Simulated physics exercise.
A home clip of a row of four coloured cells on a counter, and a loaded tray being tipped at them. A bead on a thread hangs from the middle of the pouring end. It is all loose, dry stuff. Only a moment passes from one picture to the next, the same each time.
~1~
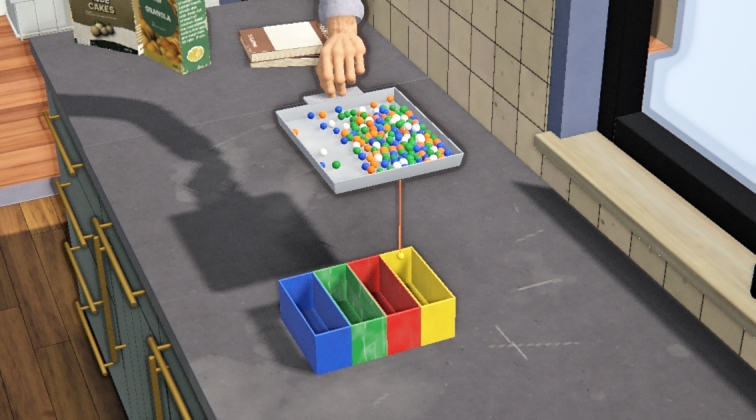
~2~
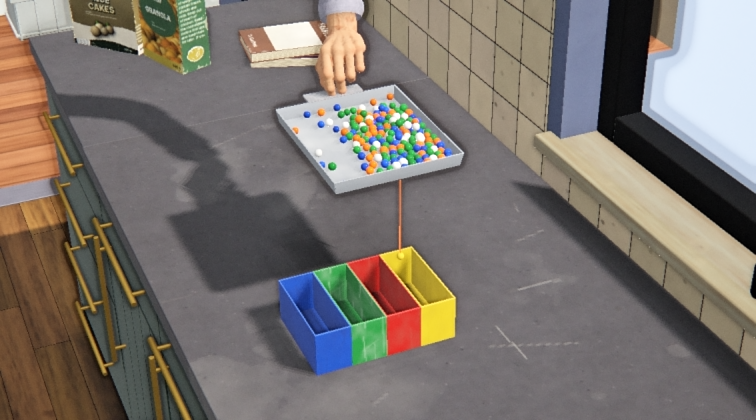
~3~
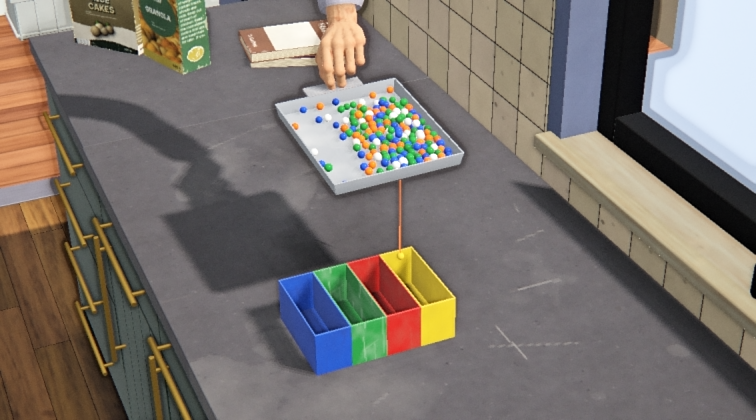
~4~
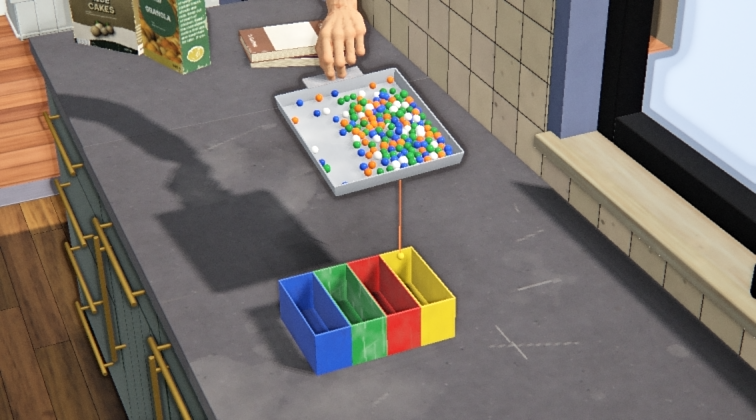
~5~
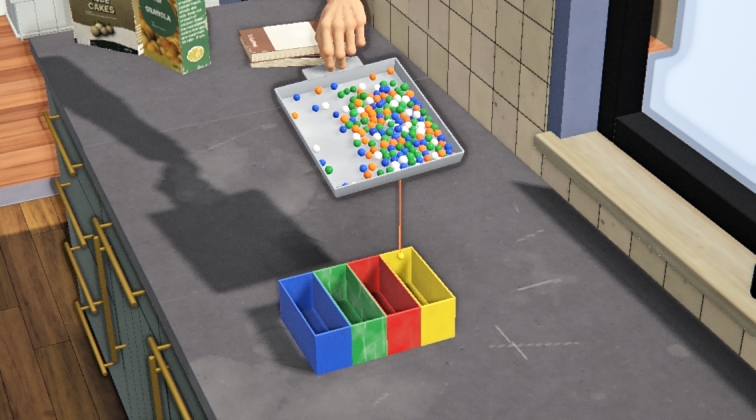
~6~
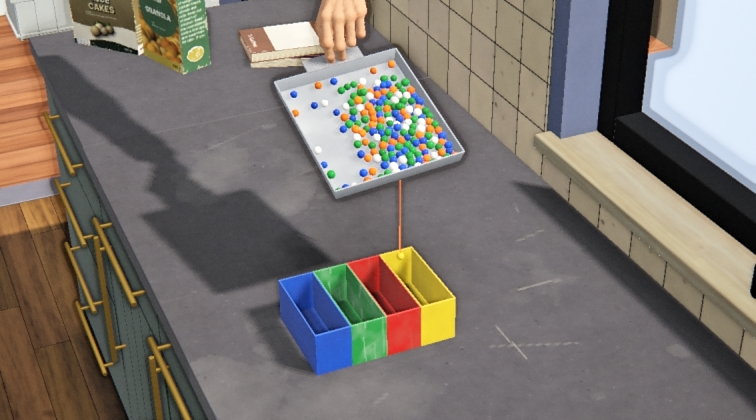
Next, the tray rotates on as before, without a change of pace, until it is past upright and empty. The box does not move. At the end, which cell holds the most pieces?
It favours the green compartment.
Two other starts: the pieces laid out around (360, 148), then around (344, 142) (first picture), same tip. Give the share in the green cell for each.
Near 50 % and 50 %.
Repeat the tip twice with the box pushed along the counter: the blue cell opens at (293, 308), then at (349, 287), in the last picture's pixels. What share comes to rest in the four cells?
Near 90 % and 80 %.
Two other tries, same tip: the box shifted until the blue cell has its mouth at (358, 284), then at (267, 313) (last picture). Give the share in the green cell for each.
In turn 10 and 0 in a hundred.
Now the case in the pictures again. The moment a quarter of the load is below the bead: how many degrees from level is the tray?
At about 80°.
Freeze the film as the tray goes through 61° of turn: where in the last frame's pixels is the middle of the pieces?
Close to (378, 162).
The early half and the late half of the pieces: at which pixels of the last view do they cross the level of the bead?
Around (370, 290) and then (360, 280).
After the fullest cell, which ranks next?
Next in line is that red cell.
Shortly afterwards, tray tipped steeply; all but a few on the tray; only a few in the blue cell; a little falling or outside the box.
Next, tray tipped right over; a little on the tray; near a third in the green cell; near a quarter in the red cell; a little in the yellow cell; a little in the blue cell; near a quarter falling or outside the box.
Some moments later, tray tipped past a quarter turn; near half in the green cell; near a quarter in the red cell; a little in the yellow cell; a little in the blue cell; a little falling or outside the box.
In the end, tray tipped past a quarter turn; near half in the green cell; near a quarter in the red cell; a little in the yellow cell; a little in the blue cell; a little outside the box.
